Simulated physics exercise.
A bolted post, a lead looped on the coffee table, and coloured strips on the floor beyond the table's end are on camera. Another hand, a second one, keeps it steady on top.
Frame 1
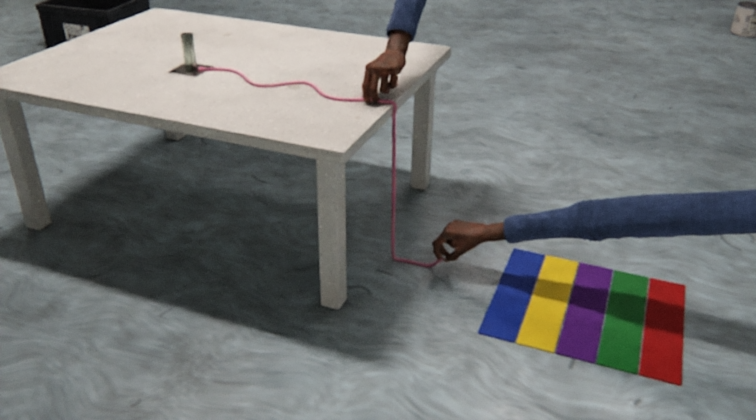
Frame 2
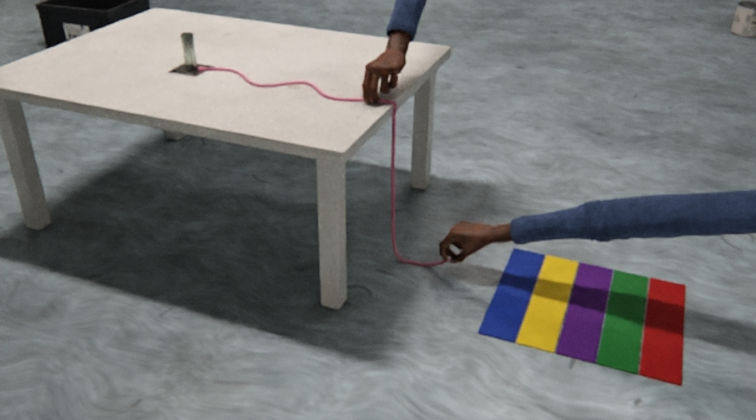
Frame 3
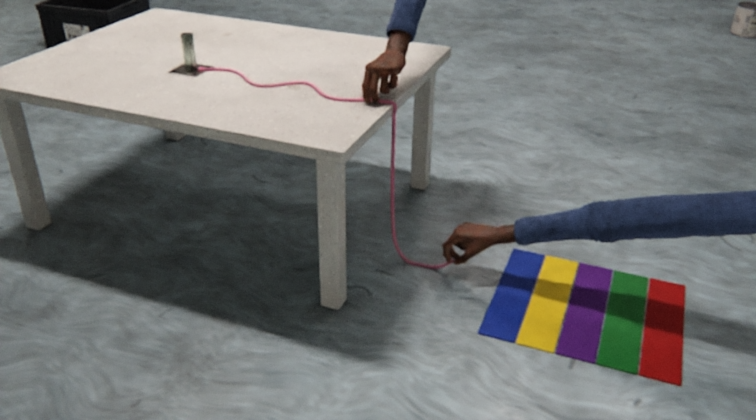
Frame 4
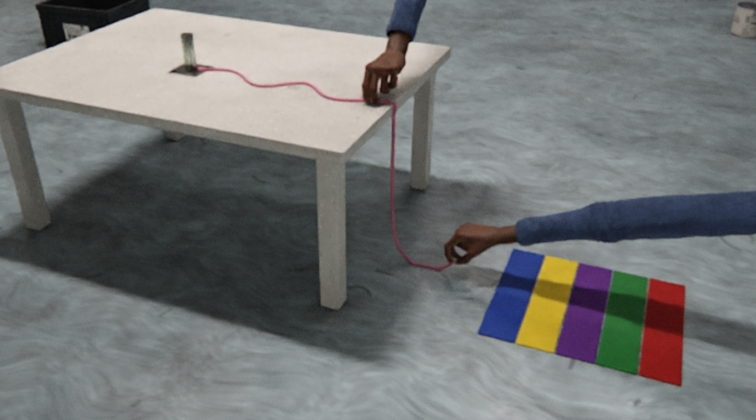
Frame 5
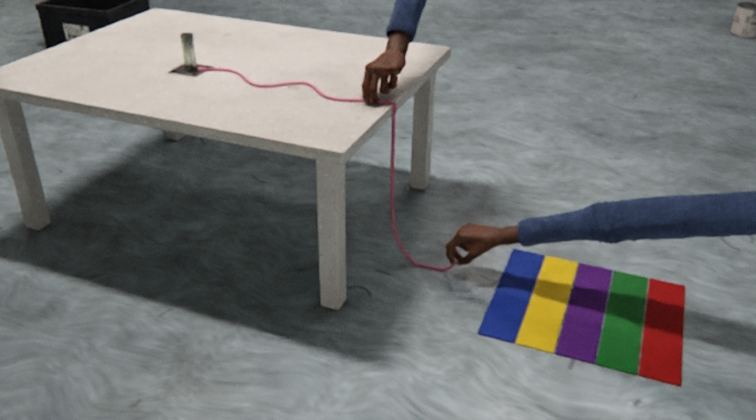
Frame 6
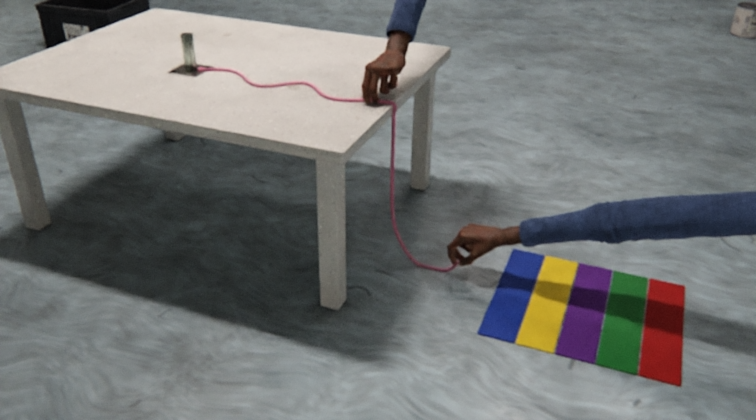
Pink cord's lower end shifting slightly right in one hand near coloured floor strips, while another hand steadies it on the table.
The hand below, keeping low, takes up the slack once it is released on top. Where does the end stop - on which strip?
On the purple strip.
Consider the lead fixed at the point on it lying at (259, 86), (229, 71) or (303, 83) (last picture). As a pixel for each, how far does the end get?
(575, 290), (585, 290), (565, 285).
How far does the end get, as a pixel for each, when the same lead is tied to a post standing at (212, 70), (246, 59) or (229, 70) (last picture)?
Taking the tries in turn, you get (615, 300), (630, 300) and (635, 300).
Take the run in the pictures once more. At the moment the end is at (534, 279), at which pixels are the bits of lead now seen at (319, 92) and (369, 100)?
They sit at (344, 95) and (395, 112), in that order.
Early on, end near (534, 279); over blue.
Midway, end near (569, 287); over yellow.
At the end of the slack, end near (590, 292); over purple. It gets as far as the purple strip.
